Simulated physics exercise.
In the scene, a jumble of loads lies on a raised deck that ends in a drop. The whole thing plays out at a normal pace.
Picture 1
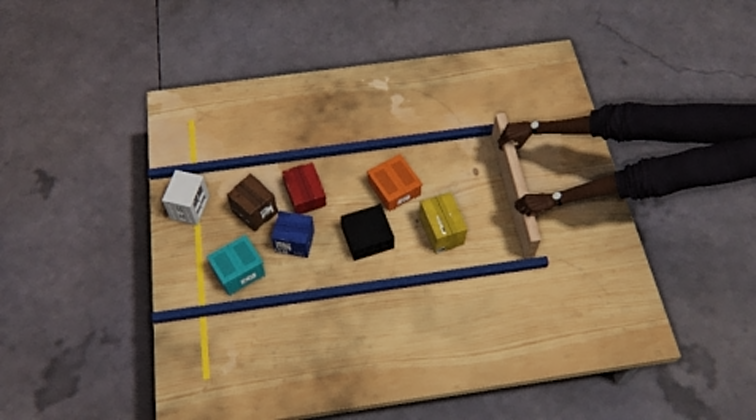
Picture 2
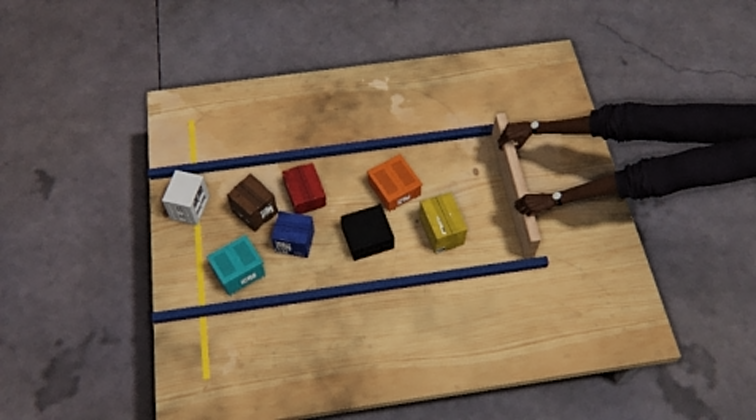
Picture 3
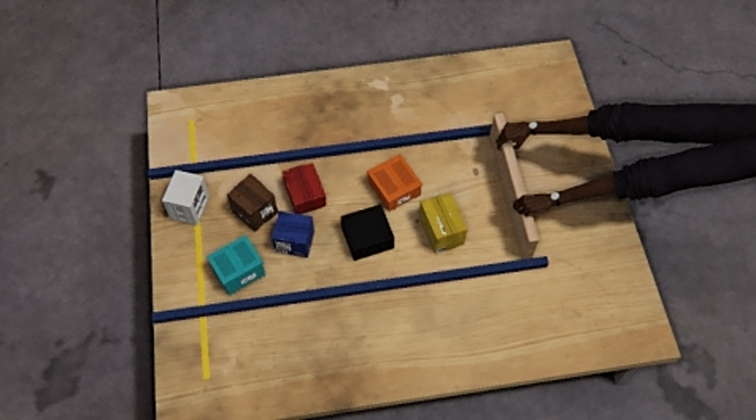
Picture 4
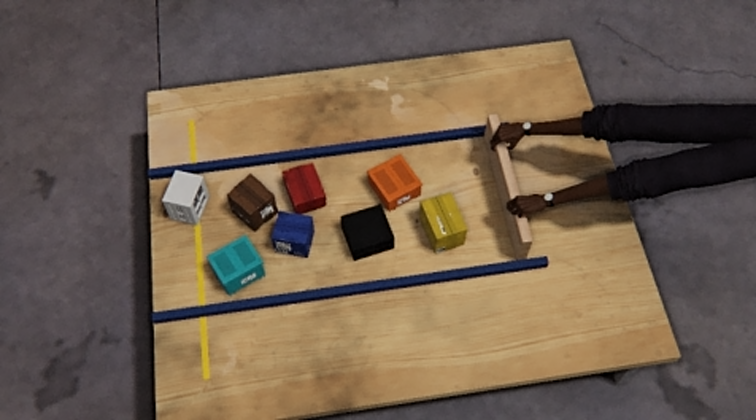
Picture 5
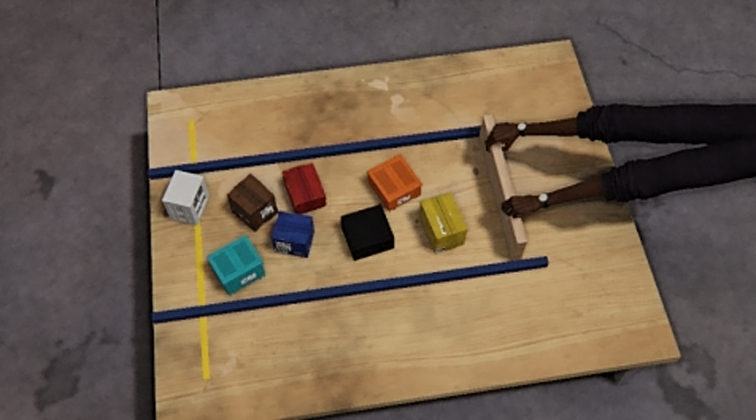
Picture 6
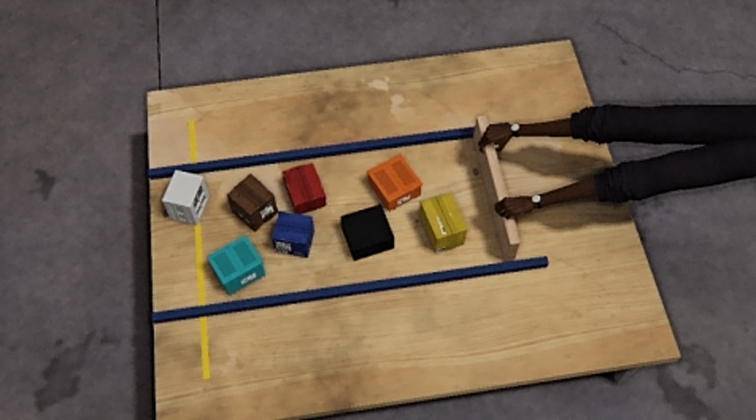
Two hands sliding a wooden plank slightly left between blue rails on a board, while the colourful scattered boxes stay still.
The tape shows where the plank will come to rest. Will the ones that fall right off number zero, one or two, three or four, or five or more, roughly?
Watching this, the number dropping off is more than four.
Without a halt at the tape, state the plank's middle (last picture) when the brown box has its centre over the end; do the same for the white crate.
I'd put it close to (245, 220), and close to (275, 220) for the other one.
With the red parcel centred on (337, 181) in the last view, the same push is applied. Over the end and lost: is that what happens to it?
It goes off the edge.
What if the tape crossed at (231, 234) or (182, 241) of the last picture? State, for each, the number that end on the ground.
First 4, second 6.
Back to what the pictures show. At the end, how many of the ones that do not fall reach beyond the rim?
The figure is 0.
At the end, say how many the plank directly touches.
All in all, 2.
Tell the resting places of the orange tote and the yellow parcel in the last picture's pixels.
(175, 208) and (180, 257), roughly.
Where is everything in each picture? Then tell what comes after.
White crate (187, 198); turquoise tote (237, 266); brown box (253, 203); plank (514, 185); tape (198, 239), in the first picture.
Turquoise tote (237, 266); red parcel (305, 189), in the second picture.
Brown box (253, 203); black crate (368, 232), in the third picture.
White crate (187, 198); orange tote (394, 183), in the fourth picture.
Turquoise tote (237, 266); plank (502, 187), in the fifth picture.
White crate (187, 198); turquoise tote (237, 266); brown box (253, 203); plank (495, 188); tape (198, 239), in the sixth picture.
Early on, none off yet; white crate at rest near (187, 198); turquoise tote at rest near (237, 266); brown box at rest near (253, 203).
Finally, the number that fall off is five or more; lost, black crate, red parcel, blue parcel, brown box, turquoise tote and white crate.
